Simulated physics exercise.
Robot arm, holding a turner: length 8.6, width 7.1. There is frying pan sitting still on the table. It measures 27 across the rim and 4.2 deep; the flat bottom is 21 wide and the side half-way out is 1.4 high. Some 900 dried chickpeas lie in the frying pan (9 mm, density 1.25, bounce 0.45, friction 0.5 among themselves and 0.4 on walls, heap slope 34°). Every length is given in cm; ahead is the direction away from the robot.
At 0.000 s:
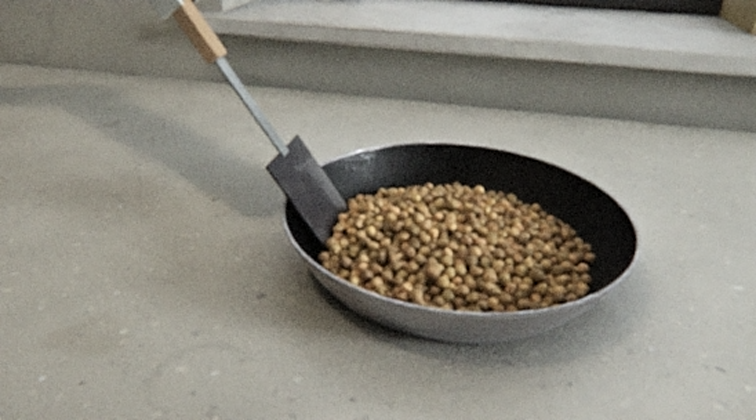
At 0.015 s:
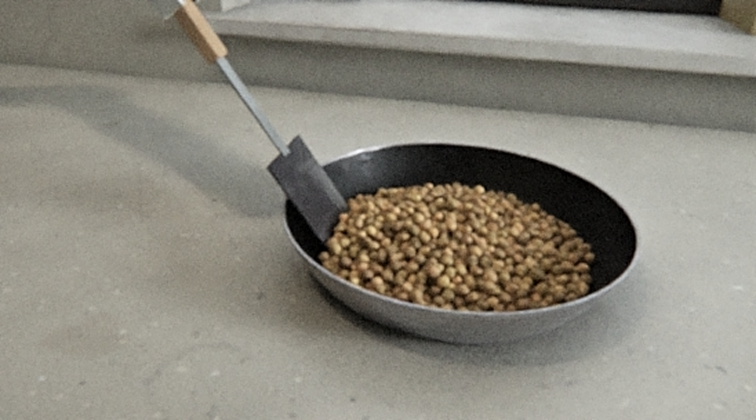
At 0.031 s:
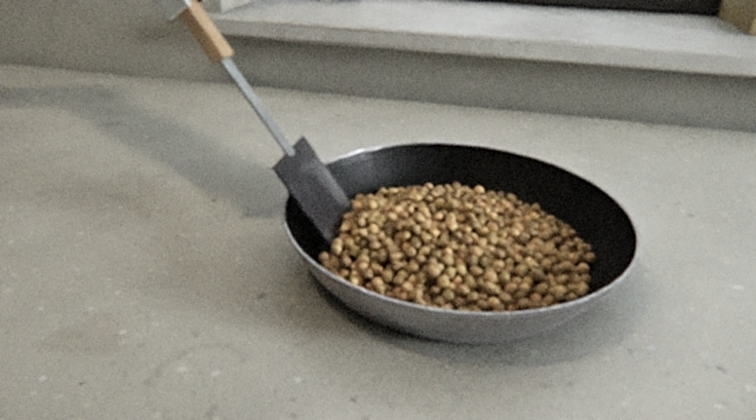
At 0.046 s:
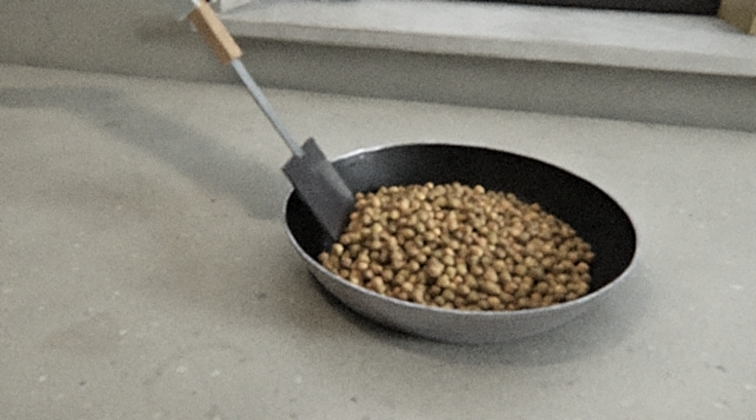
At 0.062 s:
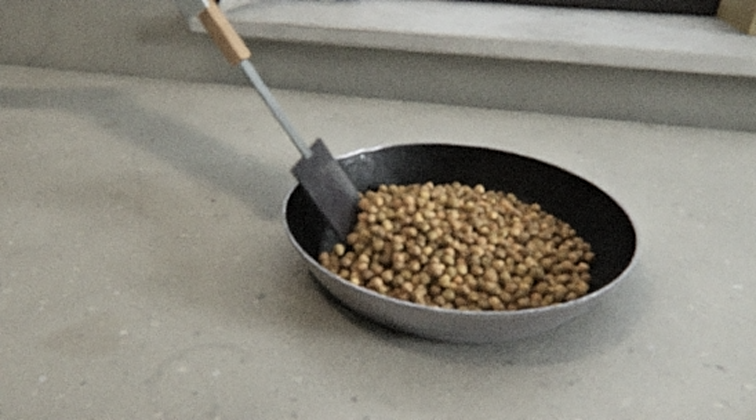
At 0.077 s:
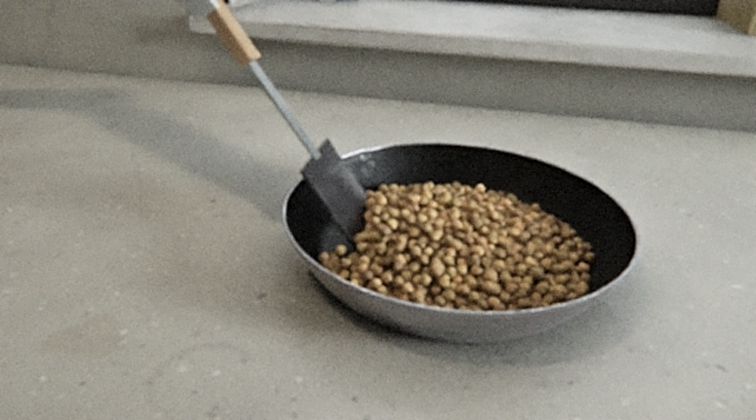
A metal turner with a wooden handle slowly pushing right through dried chickpeas heaped in a dark frying pan on a table.
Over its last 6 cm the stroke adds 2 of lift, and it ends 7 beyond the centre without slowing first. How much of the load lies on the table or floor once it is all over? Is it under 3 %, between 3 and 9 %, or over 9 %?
It is under 3 %.
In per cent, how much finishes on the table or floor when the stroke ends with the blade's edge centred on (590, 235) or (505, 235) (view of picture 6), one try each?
The two tries give near 10 and near 0 in a hundred.
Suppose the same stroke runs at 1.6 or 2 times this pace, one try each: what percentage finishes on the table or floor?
Estimates in order: 0 per cent, 5 per cent.
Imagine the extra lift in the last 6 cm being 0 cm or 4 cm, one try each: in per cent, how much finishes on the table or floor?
I'd say close to 0 percent for the first and close to 0 percent for the second.
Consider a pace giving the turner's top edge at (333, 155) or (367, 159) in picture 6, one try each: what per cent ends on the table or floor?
I'd estimate close to 0 and 15 in a hundred.
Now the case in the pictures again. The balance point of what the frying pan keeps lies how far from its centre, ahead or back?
The balance point is about 4.0 cm ahead.
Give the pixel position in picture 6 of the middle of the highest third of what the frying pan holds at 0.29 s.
It is centred at roughly (525, 234).
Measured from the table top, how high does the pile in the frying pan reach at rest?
Top of the heap: Roughly 4.5 cm above the table top.
By 0.18 s, sloping 55°, highest piece 4 above the table; 900 in the frying pan.
By 0.29 s, sloping 55°, highest piece 4 above the table; 900 in the frying pan.
By 0.54 s, sloping 55°, highest piece 5 above the table; 900 in the frying pan.
By 1.59 s, sloping 55°, highest piece 4 above the table; 900 in the frying pan.
Final count, 900 in the frying pan. That is 0 % on the table or floor.
